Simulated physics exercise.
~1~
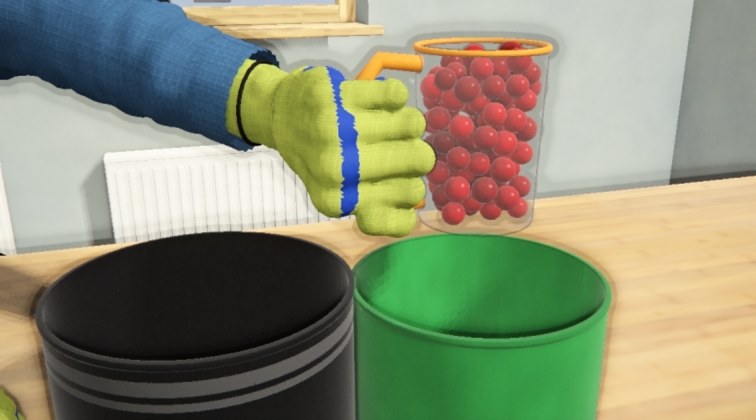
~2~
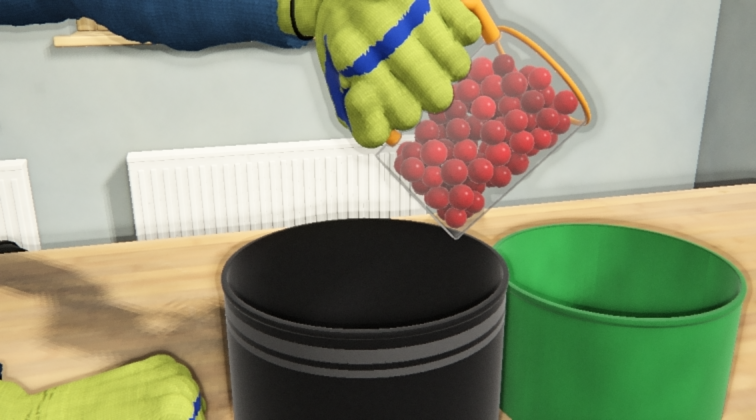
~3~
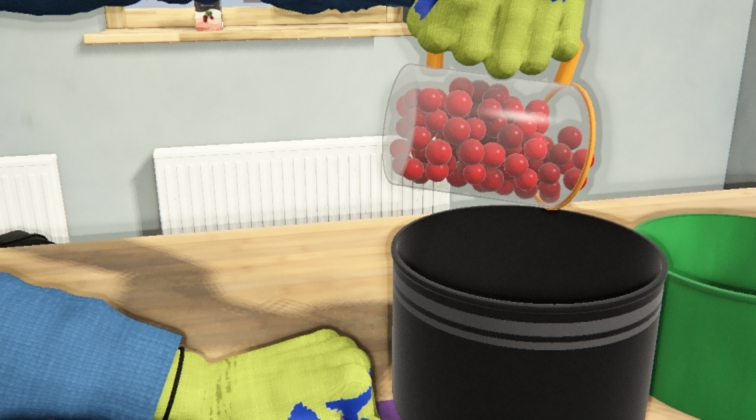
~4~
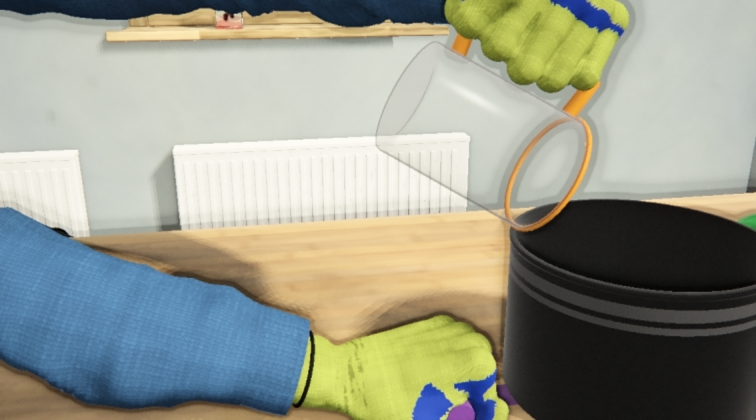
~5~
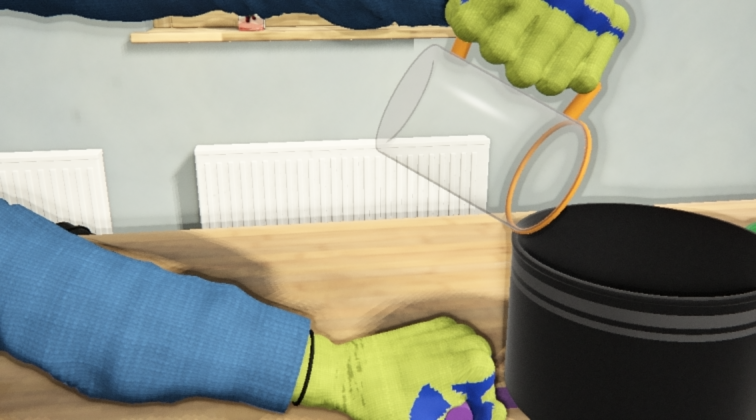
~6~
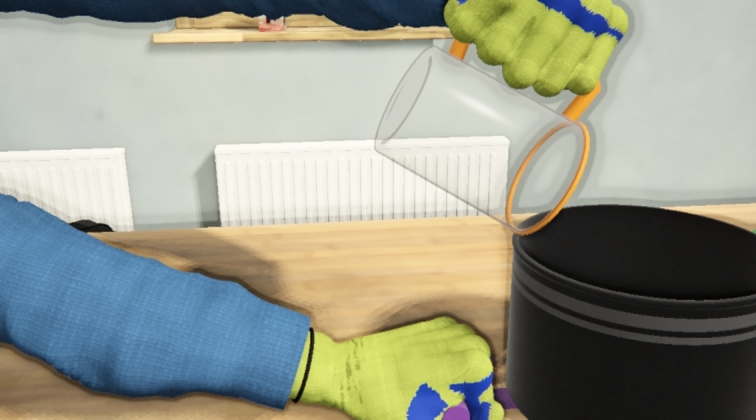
A gloved hand in lime green and blue grips a clear cup with an orange rim and handle, full of red cranberries, above a wooden table in a pale room with white radiators, seen from slightly above. Below it stand a black pot on the left and a green pot on the right. The pots slide rightward as the cup tips, bringing the black one beneath its rim, while a second gloved hand comes into view at lower left. The cup turns past level and the cranberries leave it. It stays tilted downward, empty, over the black pot, which holds them all.
